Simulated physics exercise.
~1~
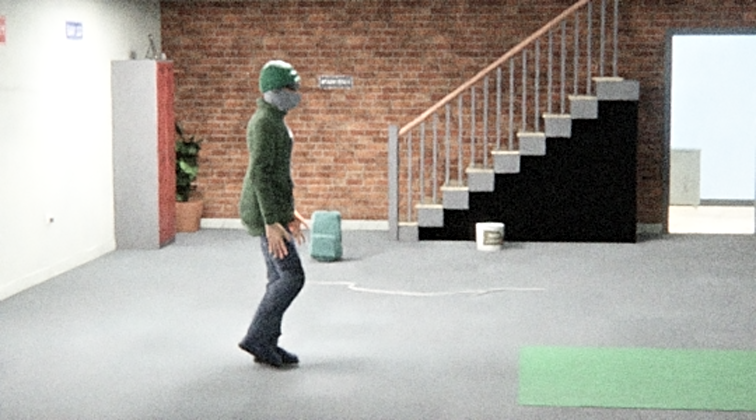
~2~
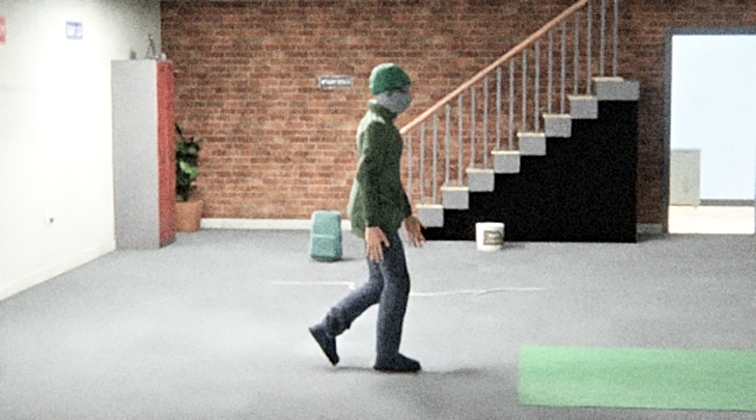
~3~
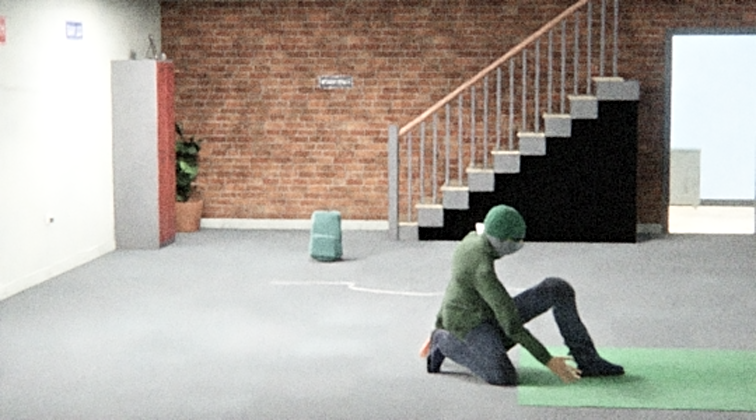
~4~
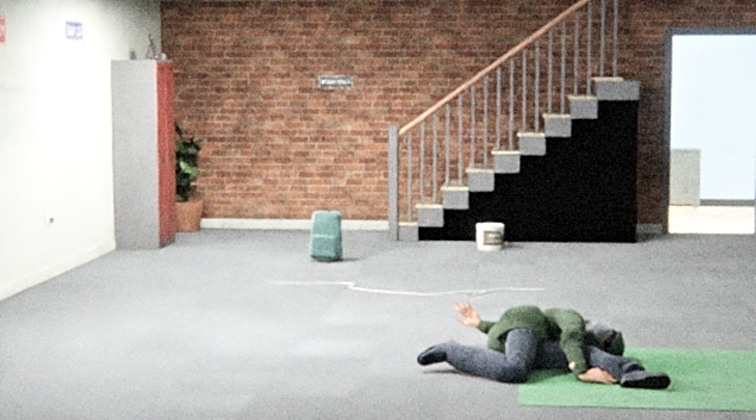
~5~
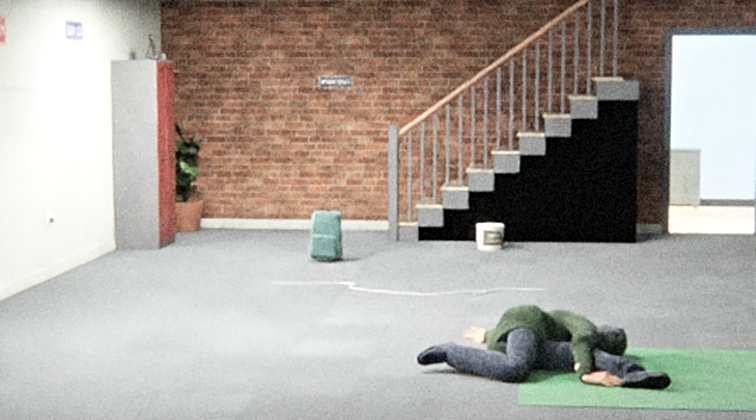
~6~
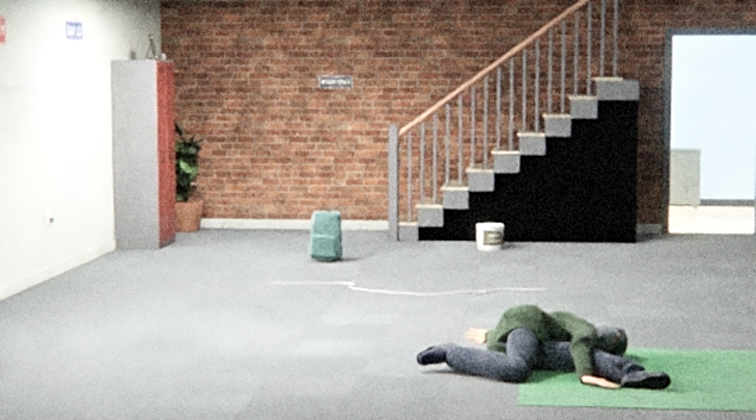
To begin with, a person in a green cap, dark green top and dark trousers, with a grey covering over the face, stands at left in a room with a brick wall and a staircase. The person walks right toward a green mat on the grey floor. Near its edge, the person sinks down, one knee bent up and a hand reaching to the mat. Then the body folds over onto the mat, one hand briefly raised behind. That hand drops, and the person ends slumped and still, head and chest over the mat, one leg trailing left.
